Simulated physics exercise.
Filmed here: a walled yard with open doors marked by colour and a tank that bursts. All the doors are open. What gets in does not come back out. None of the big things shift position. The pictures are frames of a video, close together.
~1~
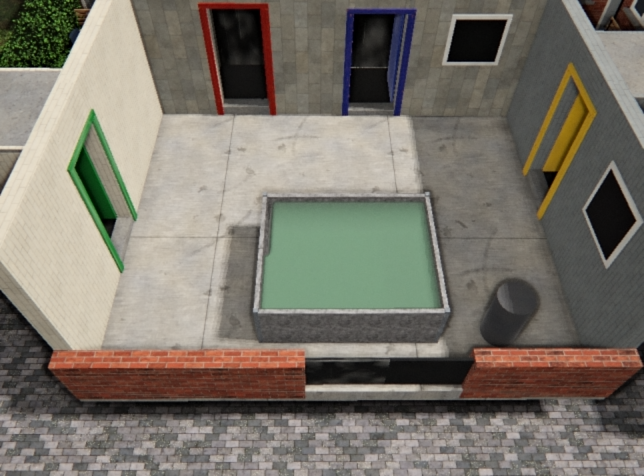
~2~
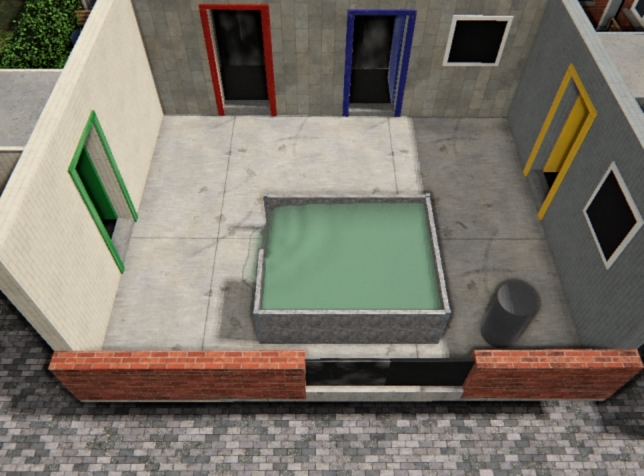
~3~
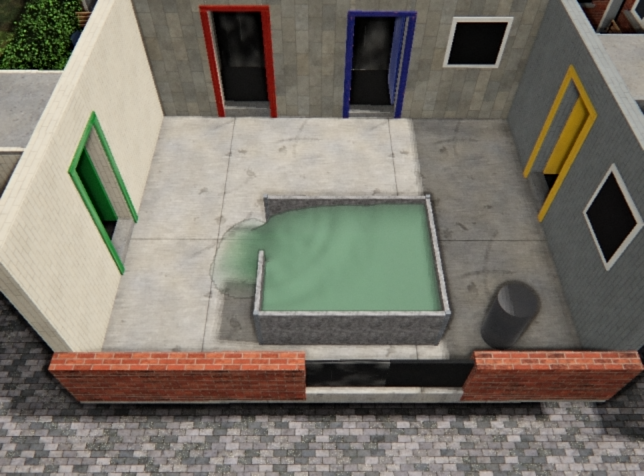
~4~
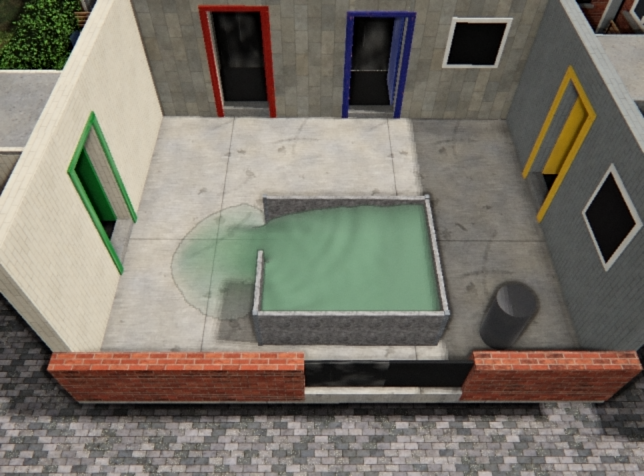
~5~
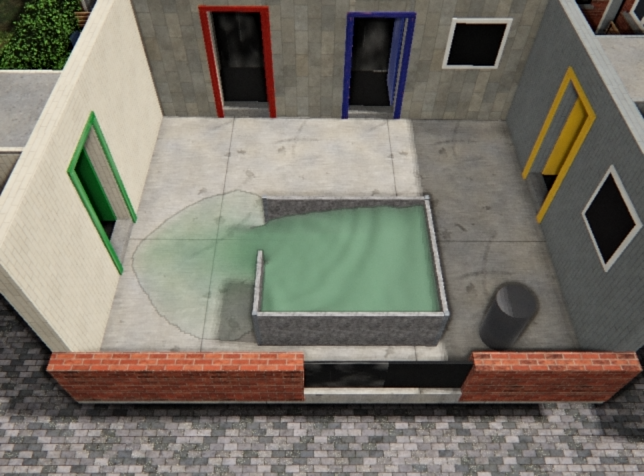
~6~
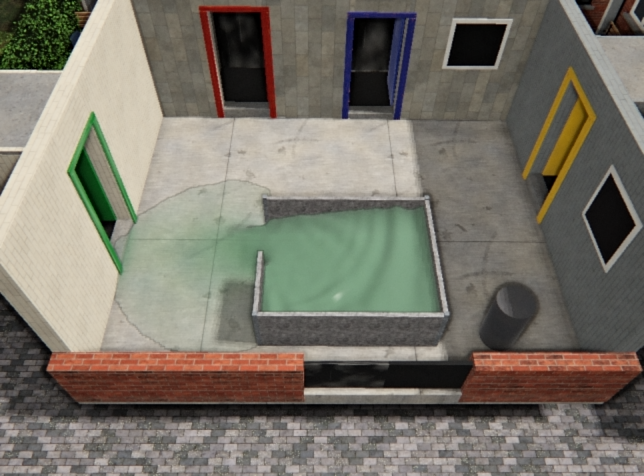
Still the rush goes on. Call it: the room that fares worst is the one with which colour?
It is the green one.
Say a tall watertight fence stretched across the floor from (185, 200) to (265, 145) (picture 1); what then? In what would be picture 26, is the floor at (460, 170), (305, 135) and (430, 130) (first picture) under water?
Taking them as you listed them, they'd be spared by the flood, drenched and spared by the flood.
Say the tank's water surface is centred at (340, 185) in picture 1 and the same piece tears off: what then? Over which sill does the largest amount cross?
The green one.
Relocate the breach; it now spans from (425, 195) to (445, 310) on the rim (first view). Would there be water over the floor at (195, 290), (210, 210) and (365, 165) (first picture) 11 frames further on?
Going through them in turn, I'd say spared, spared and spared.
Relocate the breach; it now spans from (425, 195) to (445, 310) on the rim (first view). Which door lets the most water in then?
Most of it gets in at the yellow one.
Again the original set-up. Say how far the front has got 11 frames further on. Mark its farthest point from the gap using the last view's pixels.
Somewhere about (163, 120).
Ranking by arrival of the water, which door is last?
I'd point to the yellow door.
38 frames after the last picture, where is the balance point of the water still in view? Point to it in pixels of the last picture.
The centre of mass sits at about (294, 246).
A moment on, water covers 25 % of the floor; blue door not reached, green door a lot in, red door not reached, yellow door not reached.
Next, water covers 30 % of the floor; blue door not reached, green door a lot in, red door not reached, yellow door not reached.
Then, water covers 50 % of the floor; blue door wet at the sill, nothing in, green door a lot in, red door wet at the sill, nothing in, yellow door not reached.
Later, water covers 90 % of the floor; blue door wet at the sill, nothing in, green door a lot in, red door wet at the sill, nothing in, yellow door wet at the sill, nothing in.
In the end, water covers 100 % of the floor; blue door wet at the sill, nothing in, green door a lot in, red door wet at the sill, nothing in, yellow door wet at the sill, nothing in; the green door has let in the most.
